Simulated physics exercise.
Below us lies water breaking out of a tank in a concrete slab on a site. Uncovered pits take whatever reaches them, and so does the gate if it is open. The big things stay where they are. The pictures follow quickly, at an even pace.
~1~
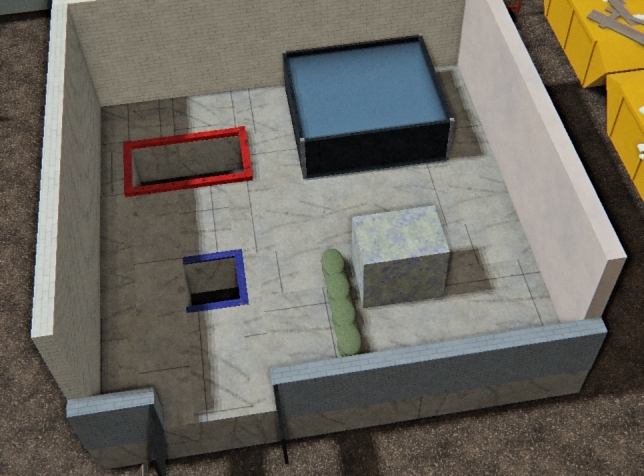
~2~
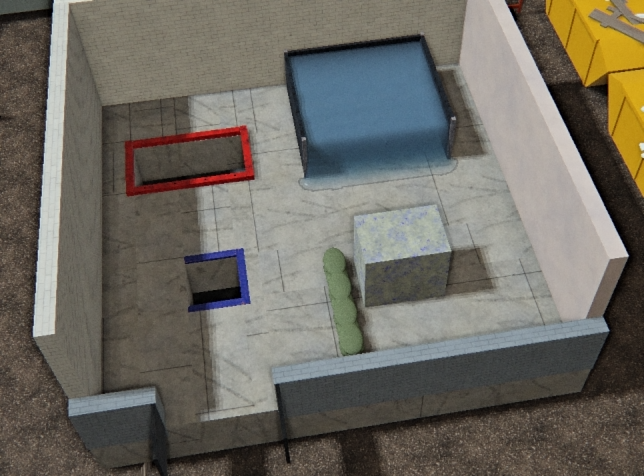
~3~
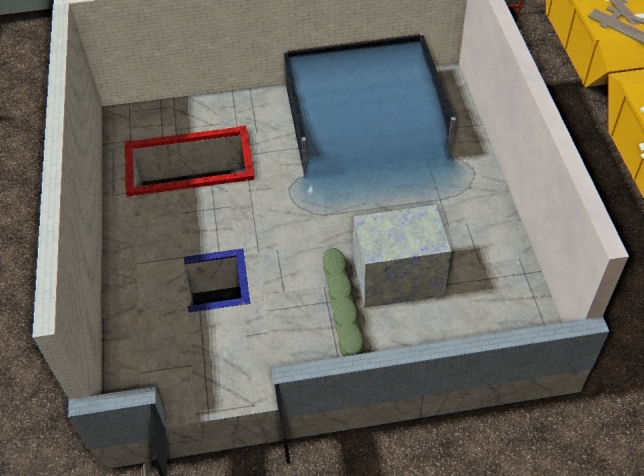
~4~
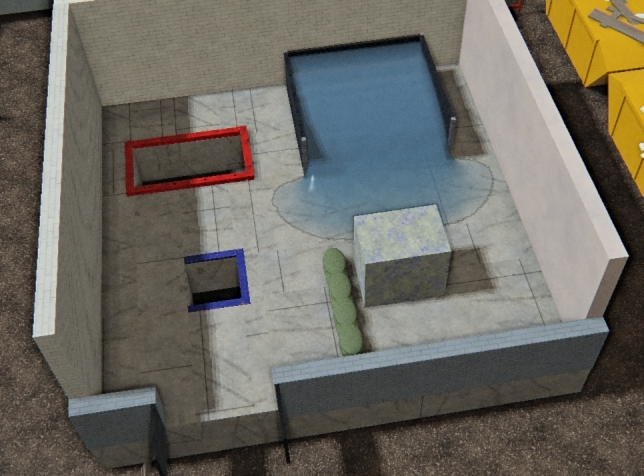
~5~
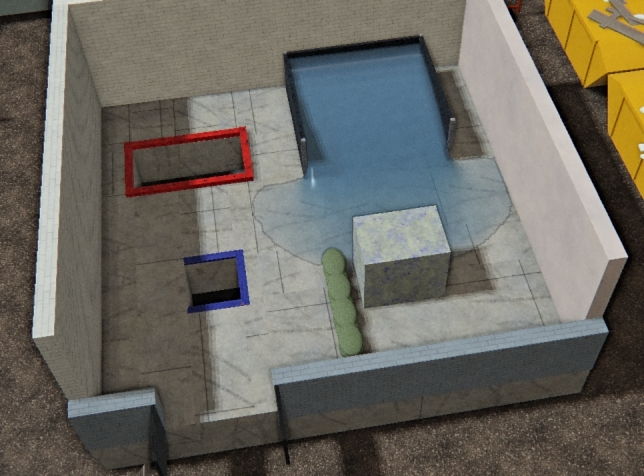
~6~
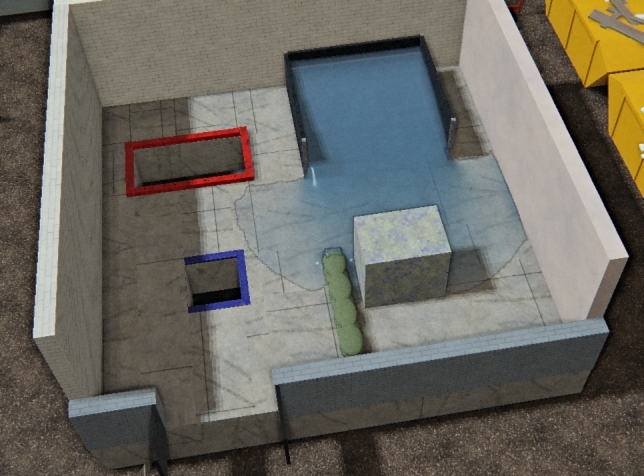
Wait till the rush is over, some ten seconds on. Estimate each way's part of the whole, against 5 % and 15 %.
The gate takes between 5 and 15 %; the blue pit takes above 15 %; the red pit takes not even 5 %.
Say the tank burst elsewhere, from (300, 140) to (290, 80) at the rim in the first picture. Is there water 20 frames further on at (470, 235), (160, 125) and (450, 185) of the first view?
In that order: Dry, wet, not flooded.
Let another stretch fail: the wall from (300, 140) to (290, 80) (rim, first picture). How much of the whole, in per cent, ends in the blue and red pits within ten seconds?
In per cent: Blue 15, red 30.
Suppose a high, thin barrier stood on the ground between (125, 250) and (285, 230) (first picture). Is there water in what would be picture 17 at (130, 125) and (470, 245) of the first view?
In that order: Clear, under water.
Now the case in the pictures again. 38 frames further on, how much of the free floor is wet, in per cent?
Close to 85 %.
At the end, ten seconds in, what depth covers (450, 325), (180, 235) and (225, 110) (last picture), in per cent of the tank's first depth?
In turn 14, 6 and 6 in a hundred.
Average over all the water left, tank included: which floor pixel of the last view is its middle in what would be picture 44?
Roughly at (359, 231).
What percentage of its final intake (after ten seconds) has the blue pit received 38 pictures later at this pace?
I make it 70 per cent.
A moment on, water covers 45 % of the floor; the gate 0 %, the blue pit 0 %, the red pit 0 %.
Next, water covers 55 % of the floor; the gate 1 %, the blue pit 3 %, the red pit 0 %.
Then, water covers 75 % of the floor; the gate 3 %, the blue pit 7 %, the red pit 0 %.
Later, water covers 85 % of the floor; the gate 5 %, the blue pit 13 %, the red pit 0 %.
In the end, water covers 95 % of the floor; the gate 7 %, the blue pit 19 %, the red pit 0 %.
